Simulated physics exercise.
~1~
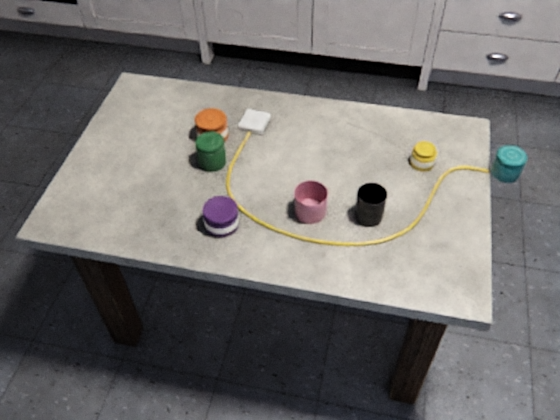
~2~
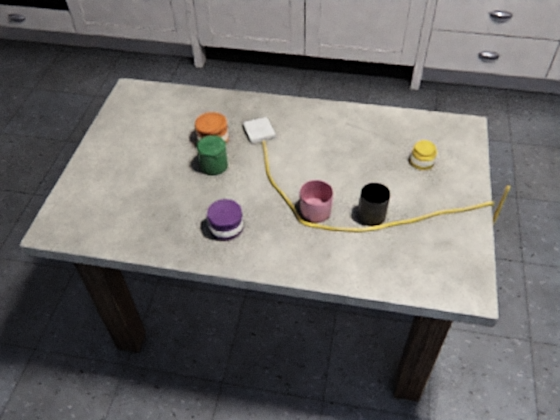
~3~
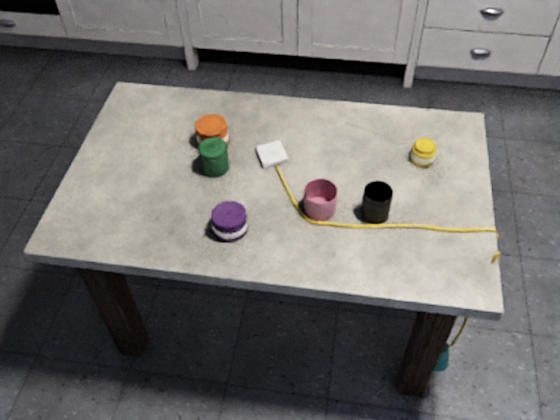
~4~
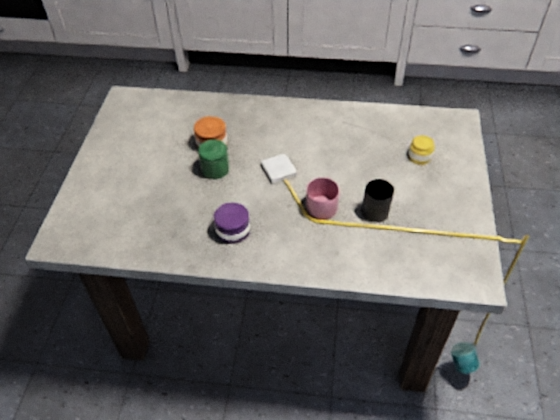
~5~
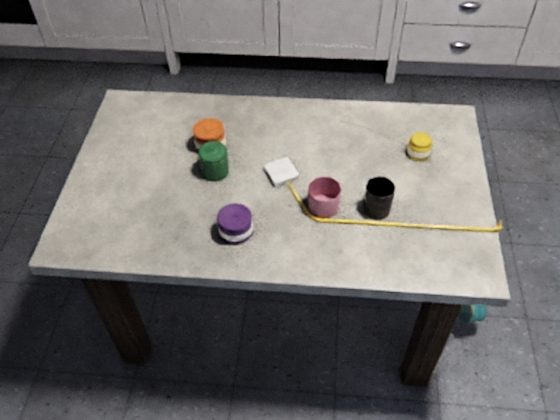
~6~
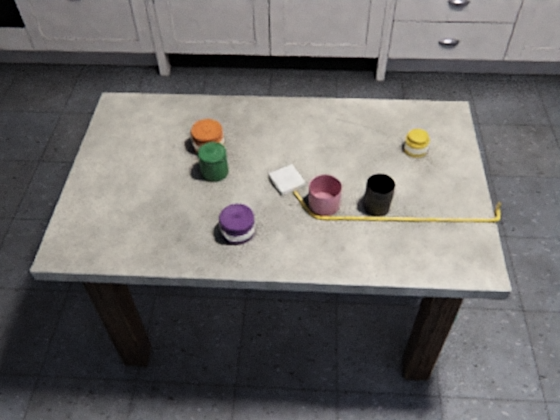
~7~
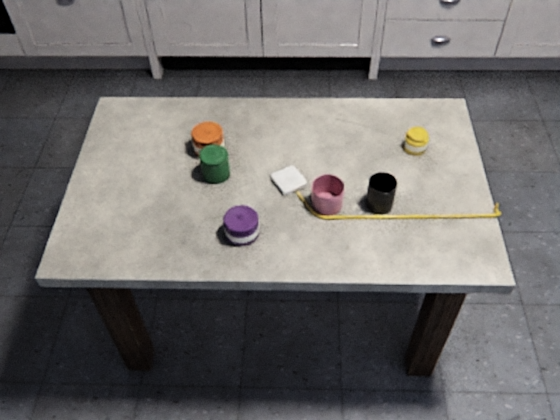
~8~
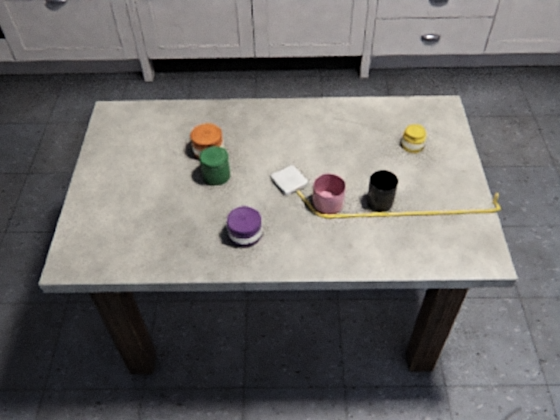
A teal object attached to a yellow cable drops off the right side of a kitchen table, dragging the white square at the other end toward the pink cup, then swings below the edge and out of sight as the cups and jars remain on top.
